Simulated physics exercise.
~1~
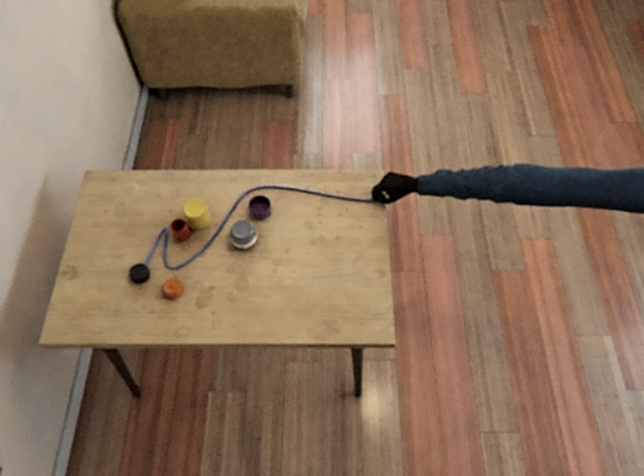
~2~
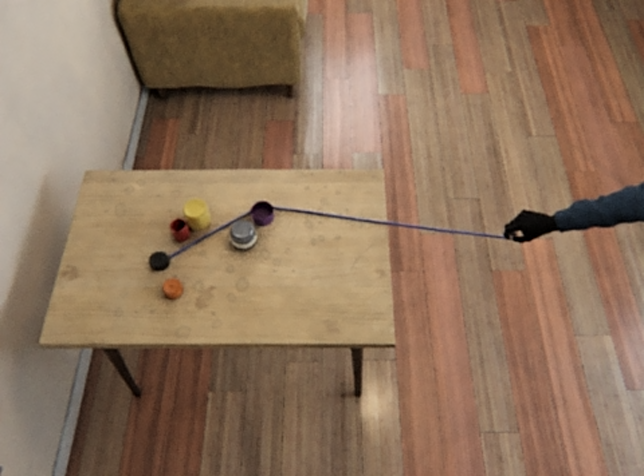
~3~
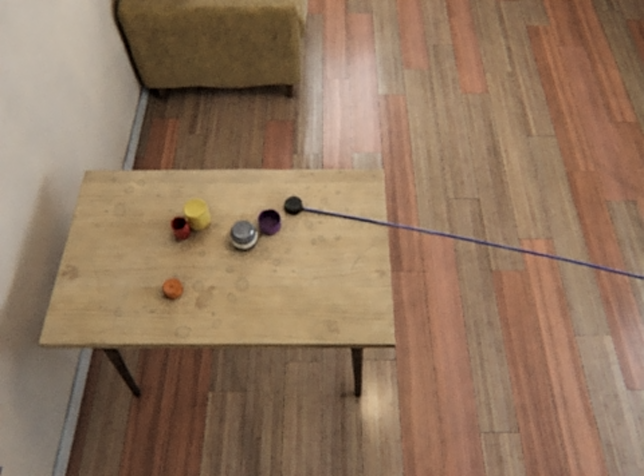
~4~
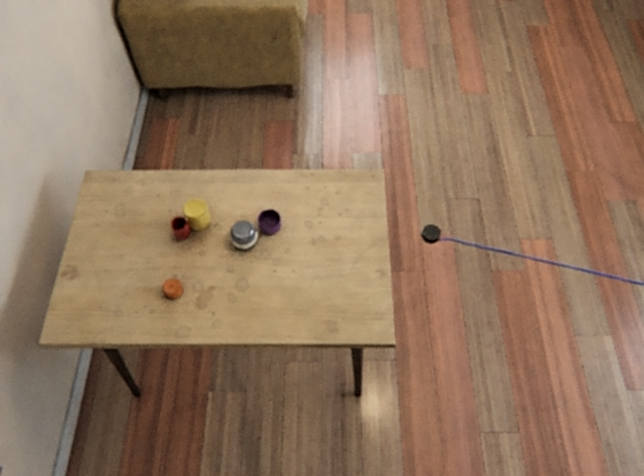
To begin with, a black puck rests near the left side of a wooden table, its blue cord curving among yellow, red, purple, grey and orange round containers to a dark-gloved hand at the right edge. The hand draws away to the right, pulling the cord taut against the purple cup as the puck starts to slide. The puck then travels past the containers toward the right edge, and the purple cup ends up shifted slightly right and down. Finally, the puck is off the tabletop, still on its cord, while the other containers remain in place.
